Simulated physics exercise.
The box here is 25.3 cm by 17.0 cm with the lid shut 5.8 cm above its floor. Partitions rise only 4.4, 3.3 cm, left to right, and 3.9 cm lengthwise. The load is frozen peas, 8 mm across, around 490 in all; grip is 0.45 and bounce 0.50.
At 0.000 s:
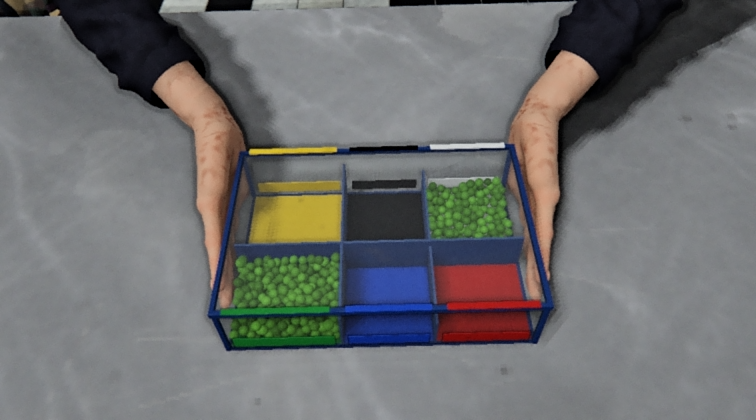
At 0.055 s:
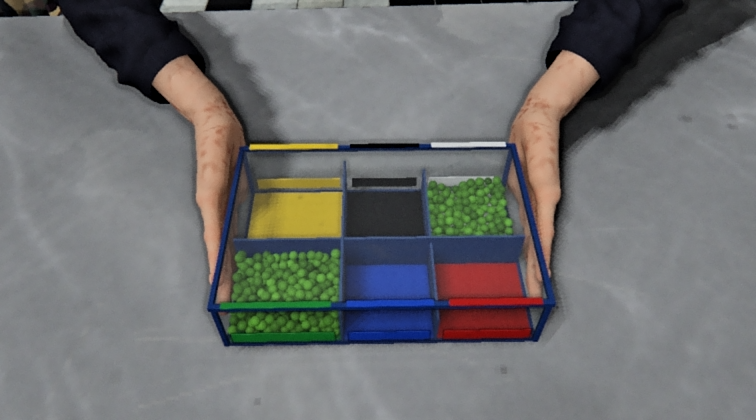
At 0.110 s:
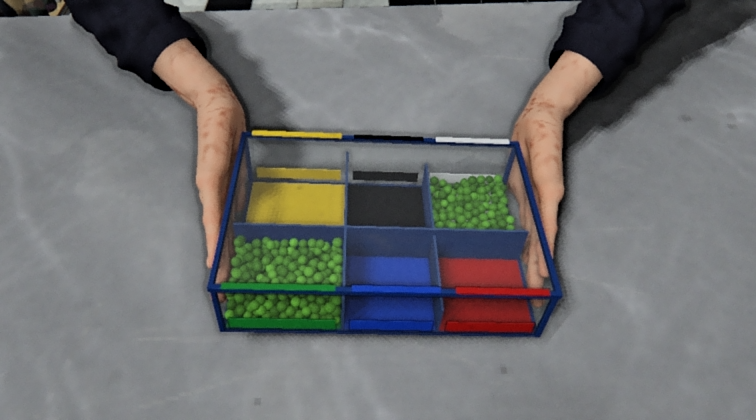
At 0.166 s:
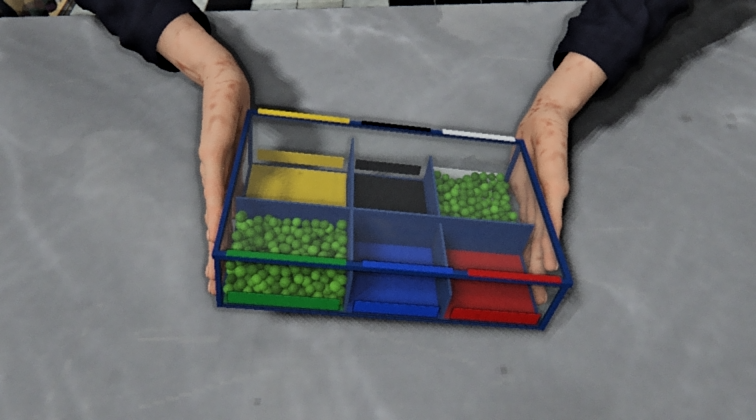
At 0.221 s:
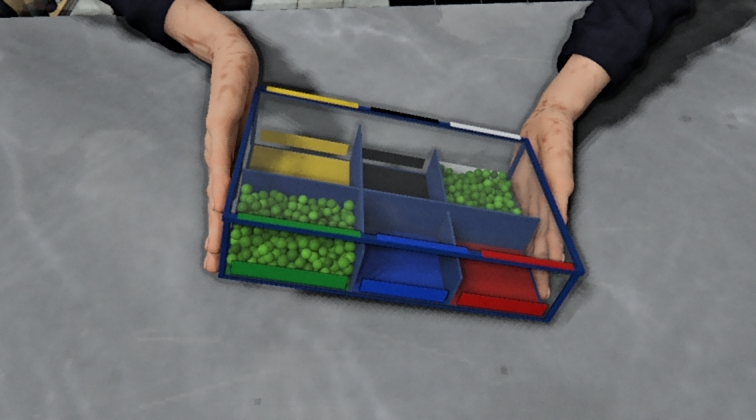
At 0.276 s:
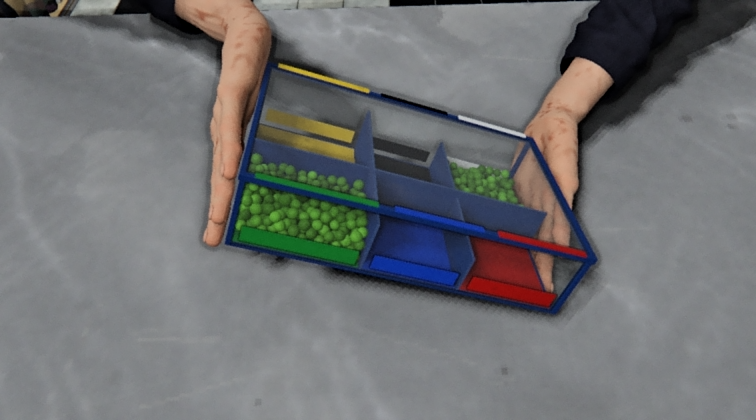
A clear, lidded box with six coloured compartments, green peas in the front-left and back-right ones, sits level between two hands on a grey surface. The hands begin to tilt it, raising its left side. The tilt steepens as the box turns slightly clockwise, the peas staying in their two compartments.
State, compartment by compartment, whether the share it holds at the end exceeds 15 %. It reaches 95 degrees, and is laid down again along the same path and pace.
Red: Does not exceed; blue: Does not exceed; green: Exceeds; yellow: Does not exceed; white: Exceeds; black: Does not exceed.
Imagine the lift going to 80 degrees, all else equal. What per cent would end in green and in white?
Shares: Green 45, white 45, per cent.
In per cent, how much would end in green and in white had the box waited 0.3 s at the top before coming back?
Result - green: 45 %, white: 55 %.
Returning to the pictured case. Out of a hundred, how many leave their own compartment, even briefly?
Around 20 percent.
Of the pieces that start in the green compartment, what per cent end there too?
I'd estimate about 60 %.
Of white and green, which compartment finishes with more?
The white one.
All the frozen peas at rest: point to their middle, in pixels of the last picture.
Once everything settles, the centre is around (433, 239).
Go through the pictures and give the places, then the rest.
The first frame shows box tilt 0 degrees, front corners at (214, 312) and (547, 304); green 60 %, white 40 %.
The second frame shows box tilt 1 degrees, front corners at (214, 306) and (549, 301).
The third frame shows box tilt 6 degrees, front corners at (214, 286) and (555, 293), lowest corner right back.
The fourth frame shows box tilt 12 degrees, front corners at (219, 253) and (566, 281), lowest corner right back.
The fifth frame shows box tilt 18 degrees, front corners at (229, 216) and (577, 269), lowest corner right back.
The sixth frame shows box tilt 24 degrees, front corners at (245, 175) and (589, 258), lowest corner right back; green 60 %, white 40 %. Its pace works out near 110 degrees a second.
After 1.03 s, tilt 94 degrees; green 50 %, white 45 %, black 5 %.
After 1.53 s, tilt 40 degrees; green 40 %, yellow 5 %, white 50 %, black 5 %.
After 2.10 s, tilt 0 degrees; blue 5 %, green 40 %, yellow 5 %, white 50 %, black 5 %.
At rest (2.5 s), red 0 %, blue 5 %, green 40 %, yellow 5 %, white 50 %, black 5 %.
